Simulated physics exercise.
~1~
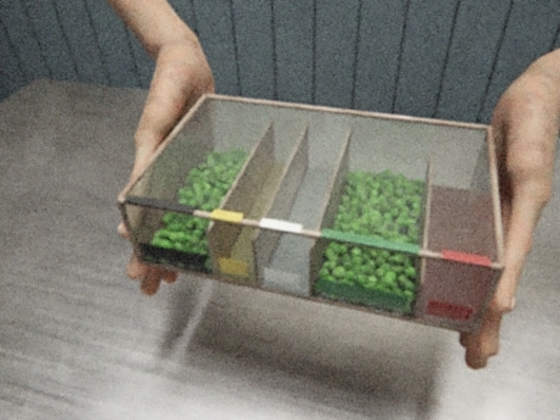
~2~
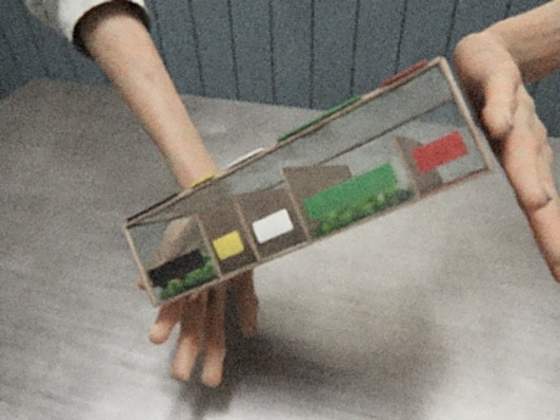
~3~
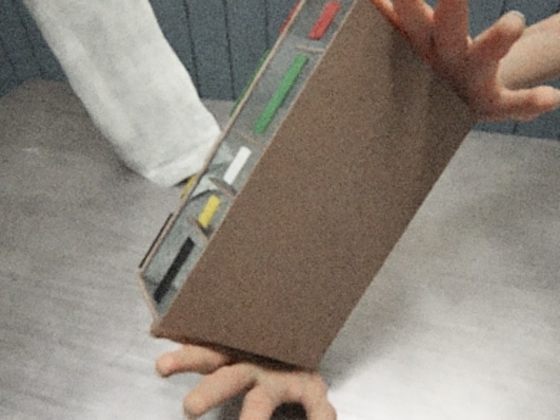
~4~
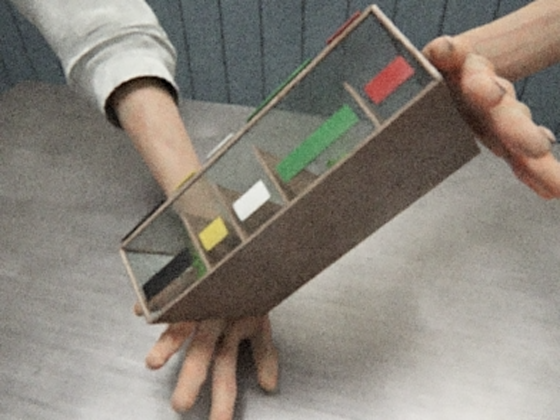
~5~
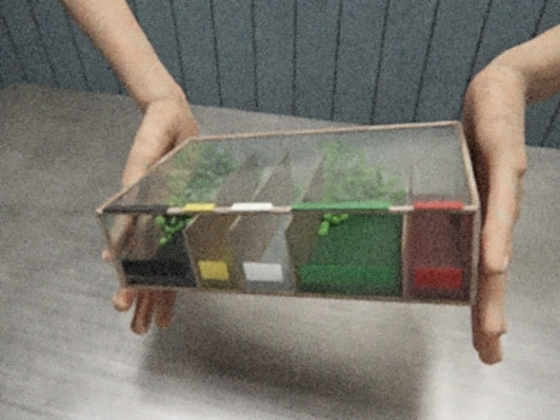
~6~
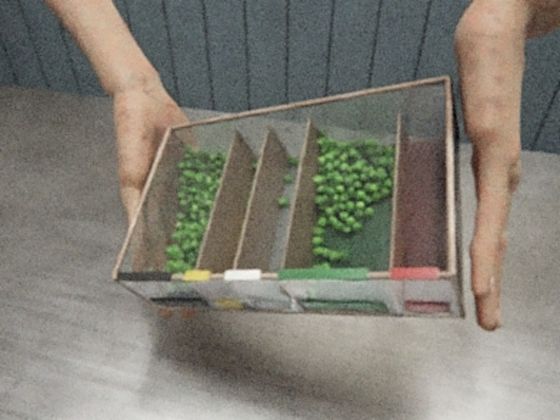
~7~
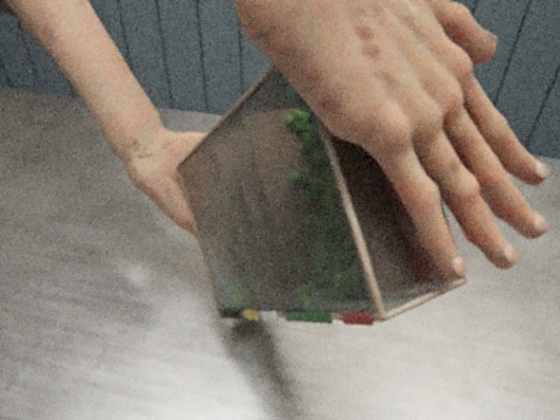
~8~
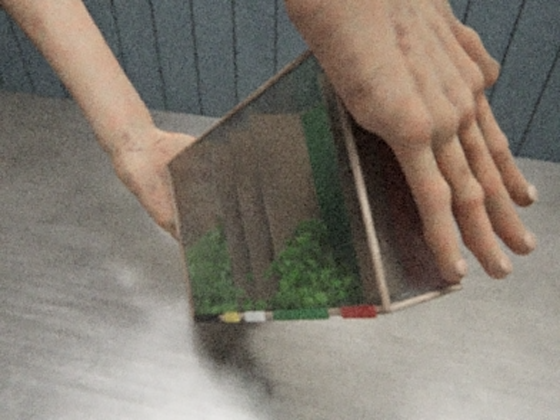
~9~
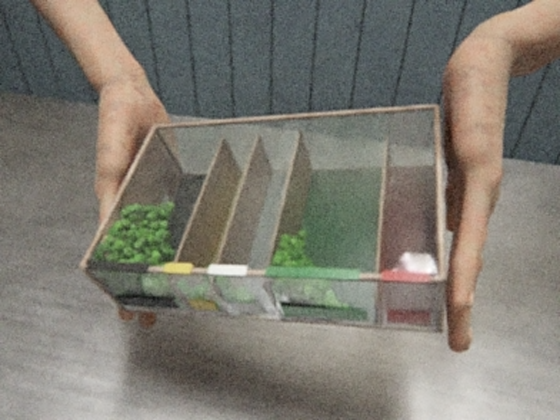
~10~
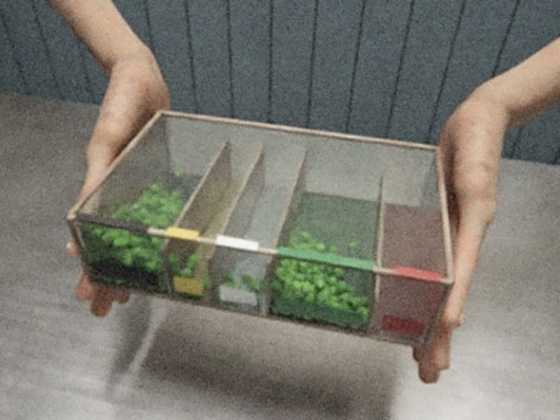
Above a grey table, two hands held a clear-lidded box of green peas, tipped it steeply on its side and levelled it, then tilted it steeply toward the viewer and back, leaving peas mostly in the black and green sections.
